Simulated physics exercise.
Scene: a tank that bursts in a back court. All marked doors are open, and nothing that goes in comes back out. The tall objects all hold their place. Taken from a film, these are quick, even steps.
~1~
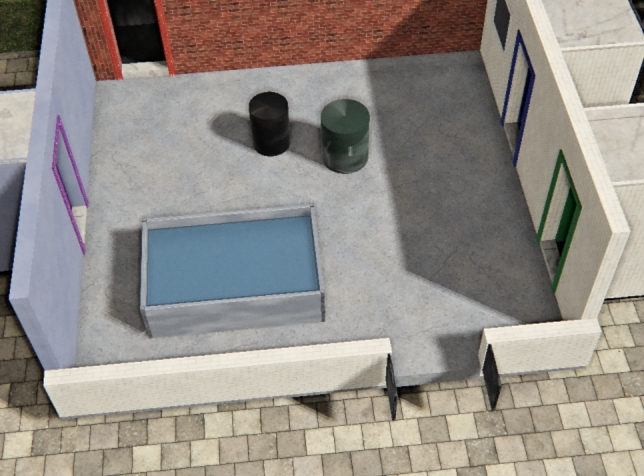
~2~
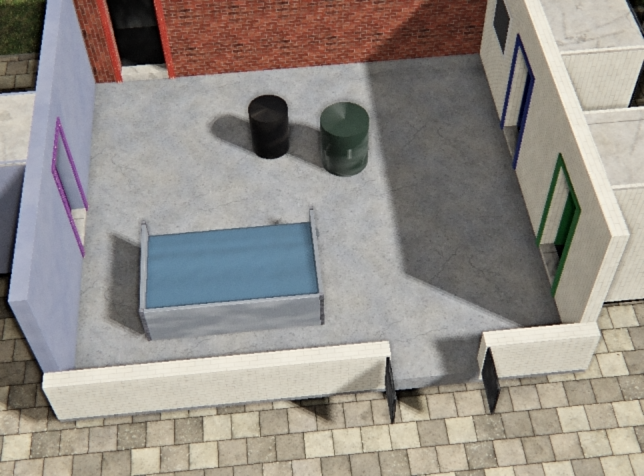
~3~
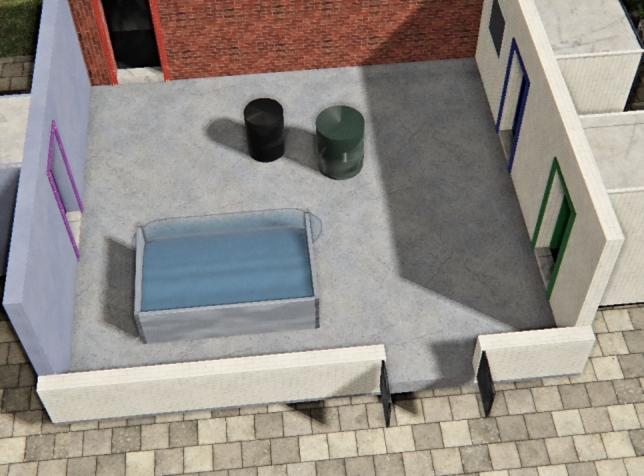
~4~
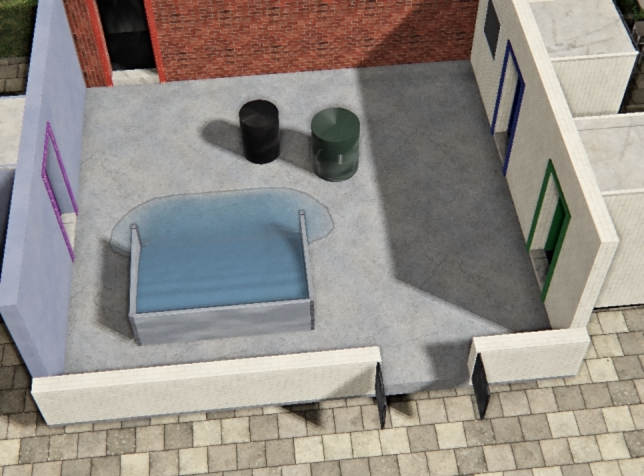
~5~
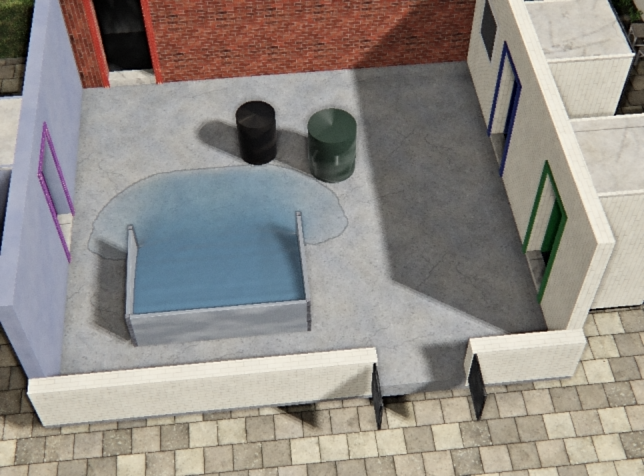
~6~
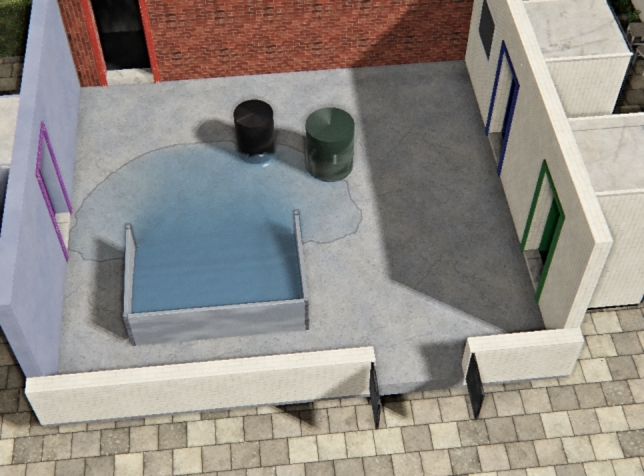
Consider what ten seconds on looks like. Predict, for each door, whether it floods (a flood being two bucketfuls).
My prediction: Green door: Little enough water; blue door: Little enough water; red door: Too much water; purple door: Little enough water.
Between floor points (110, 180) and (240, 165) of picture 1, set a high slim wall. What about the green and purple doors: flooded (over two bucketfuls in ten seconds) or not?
Green: Stays within the limit; purple: Tops the limit.
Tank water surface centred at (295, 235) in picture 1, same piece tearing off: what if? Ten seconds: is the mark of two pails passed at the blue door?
My answer is that the blue door ends up above.
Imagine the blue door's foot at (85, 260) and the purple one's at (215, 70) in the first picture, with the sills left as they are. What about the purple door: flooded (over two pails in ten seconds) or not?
As I see it, the purple door comes in higher.
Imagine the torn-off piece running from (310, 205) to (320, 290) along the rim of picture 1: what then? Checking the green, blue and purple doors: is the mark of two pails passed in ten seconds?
Log - green runs over the limit, blue runs over the limit, purple keeps within bounds.
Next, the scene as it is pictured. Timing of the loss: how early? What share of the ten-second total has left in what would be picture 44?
Roughly 70 %.
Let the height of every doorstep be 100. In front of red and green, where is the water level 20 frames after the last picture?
In order: Roughly 150 and 0 in a hundred.
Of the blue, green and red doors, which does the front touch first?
That would be the door marked red, ahead of the rest.
A moment on, water covers 35 % of the floor; the green door not reached, the blue door not reached, the red door wet at the sill, nothing in, the purple door wet at the sill, nothing in.
Next, water covers 50 % of the floor; the green door not reached, the blue door not reached, the red door under two buckets in, the purple door wet at the sill, nothing in.
Then, water covers 60 % of the floor; the green door not reached, the blue door wet at the sill, nothing in, the red door far over two buckets in, the purple door wet at the sill, nothing in.
Later, water covers 75 % of the floor; the green door wet at the sill, nothing in, the blue door under two buckets in, the red door far over two buckets in, the purple door wet at the sill, nothing in.
In the end, water covers 95 % of the floor; the green door wet at the sill, nothing in, the blue door under two buckets in, the red door far over two buckets in, the purple door wet at the sill, nothing in.
